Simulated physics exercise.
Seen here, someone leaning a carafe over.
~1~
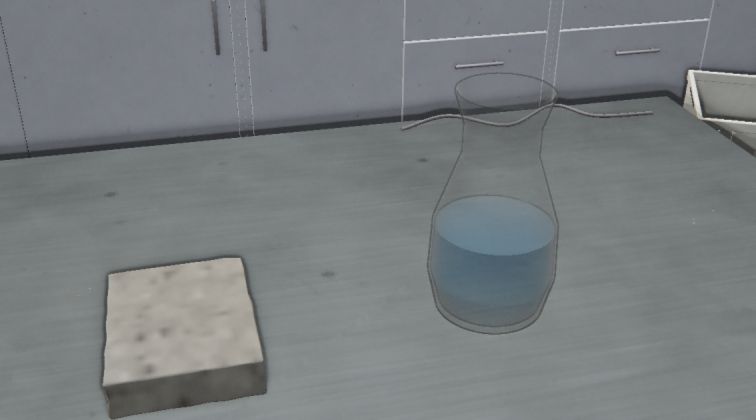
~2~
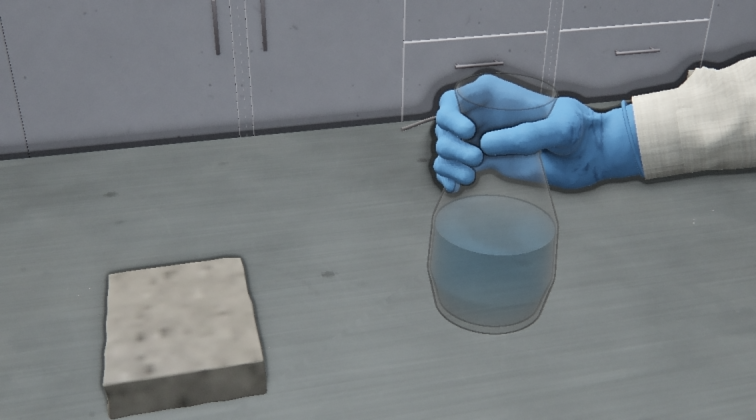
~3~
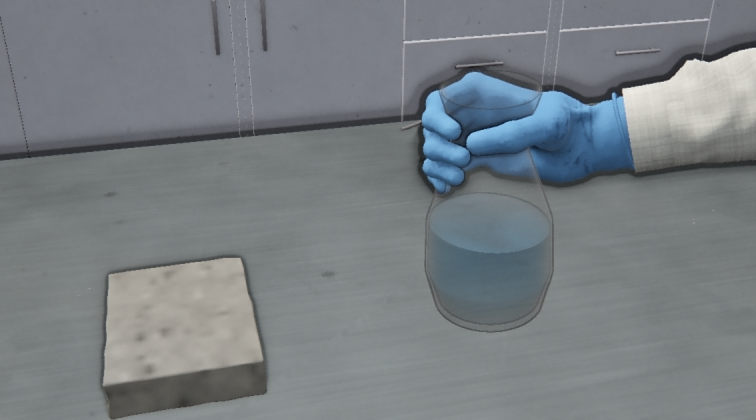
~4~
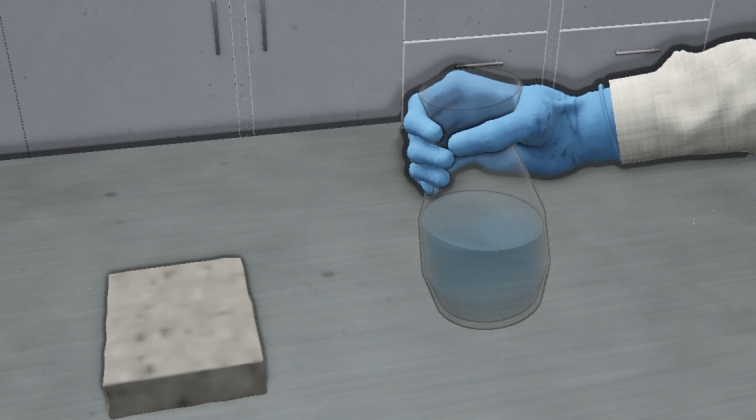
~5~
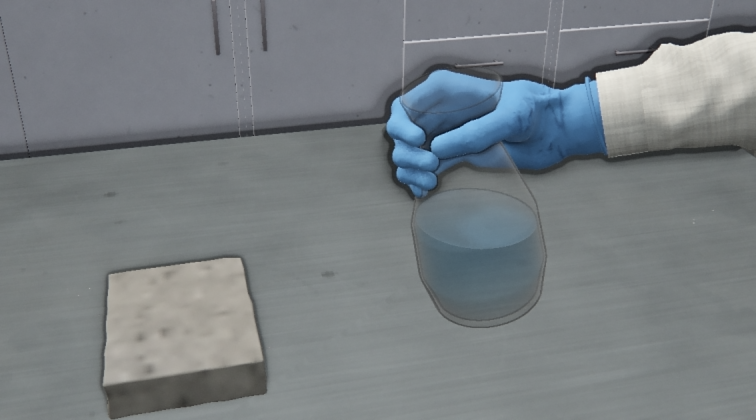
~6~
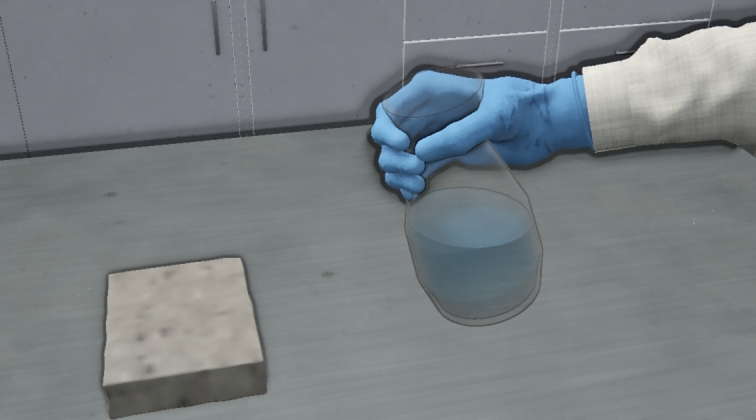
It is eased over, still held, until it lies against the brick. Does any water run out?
As it turns out, it spills.
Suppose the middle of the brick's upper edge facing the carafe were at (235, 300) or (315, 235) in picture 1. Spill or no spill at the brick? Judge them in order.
In turn: Leaks, loses none.
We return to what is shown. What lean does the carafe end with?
Roughly 85°.
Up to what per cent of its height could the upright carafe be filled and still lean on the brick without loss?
Some 15 per cent.
A moment on, the carafe leans by about 45°; all is still inside.
Further on, the carafe leans by about 75°; a puddle lies under it; nearly all of the water is inside.
When it is over, the carafe leans by about 85°, against the brick; a puddle lies under it; about a third of the water is inside.
